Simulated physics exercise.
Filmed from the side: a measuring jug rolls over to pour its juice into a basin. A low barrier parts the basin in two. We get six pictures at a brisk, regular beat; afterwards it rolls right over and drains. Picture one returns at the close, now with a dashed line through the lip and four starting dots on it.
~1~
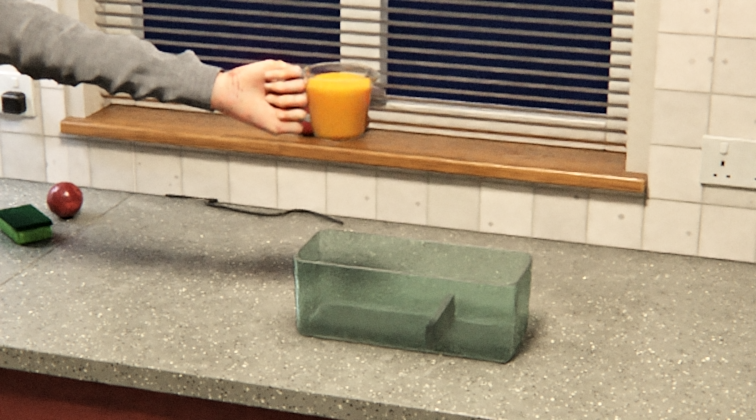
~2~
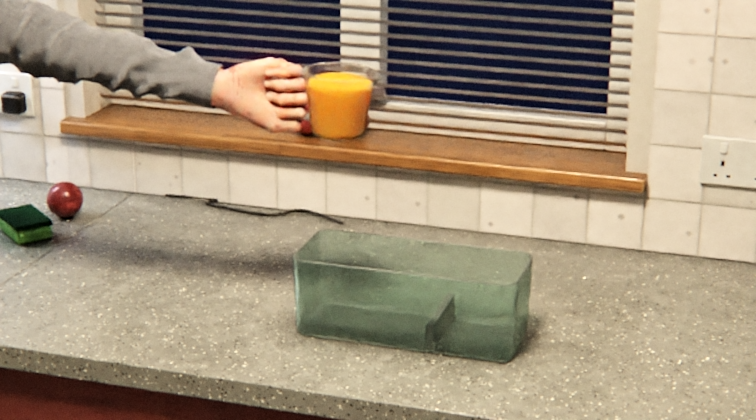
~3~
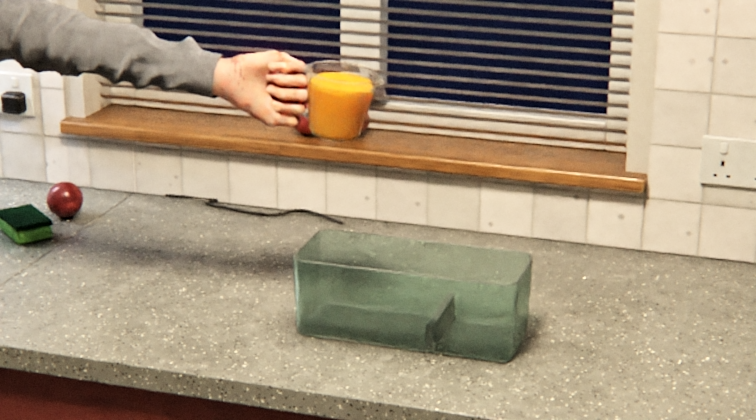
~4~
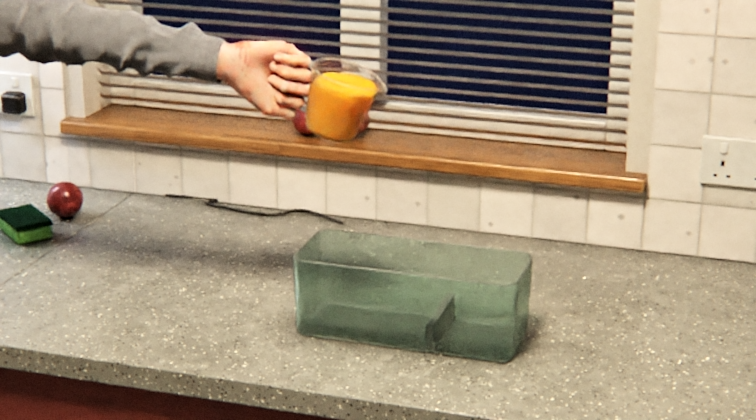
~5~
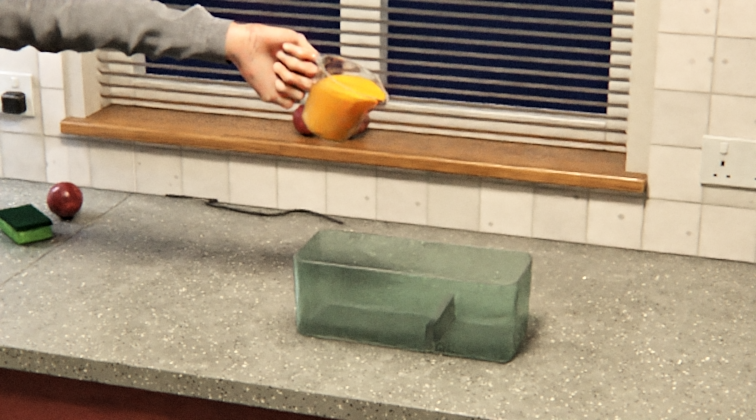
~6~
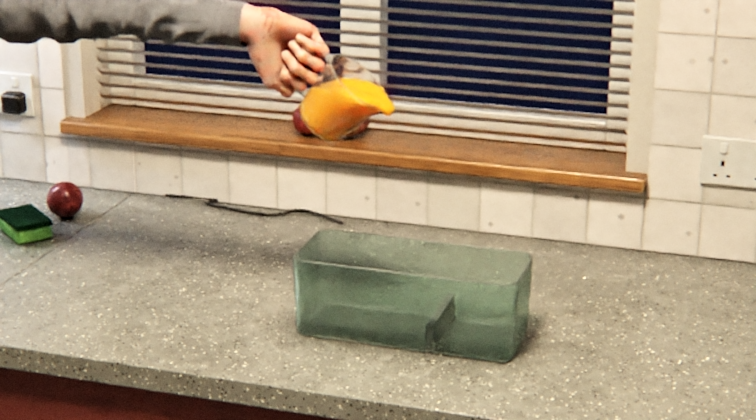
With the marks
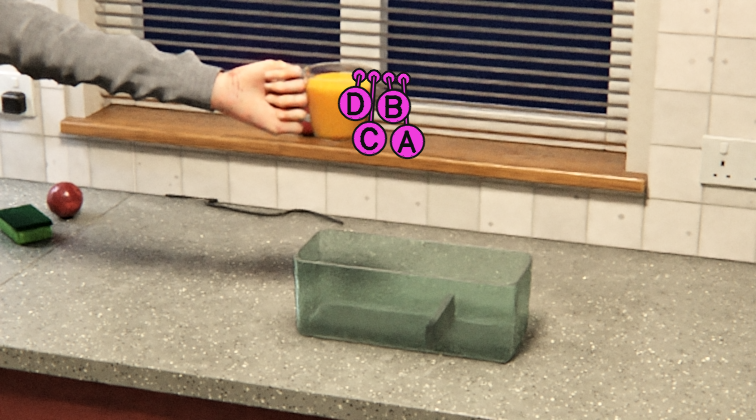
In the video, a hand holds a clear jug of orange juice upright above a greenish divided basin on a speckled counter, then gradually tilts it to the right until the juice reaches just past the lip.
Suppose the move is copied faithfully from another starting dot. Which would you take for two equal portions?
Choose B.
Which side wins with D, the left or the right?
The left one.
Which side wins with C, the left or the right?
The left side.
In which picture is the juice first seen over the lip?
Picture 6.
On the marked copy, A at (403, 79); B at (388, 78); C at (374, 76); D at (359, 75).
If A is chosen, about 11 % ends left of the wall and 86 % right of it; 3 % is lost outside.
If B is chosen, about 52 % ends left of the wall and 45 % right of it; 3 % is lost outside.
If C is chosen, about 87 % ends left of the wall and 7 % right of it; 6 % is lost outside.
If D is chosen, about 87 % ends left of the wall and 7 % right of it; 6 % is lost outside.
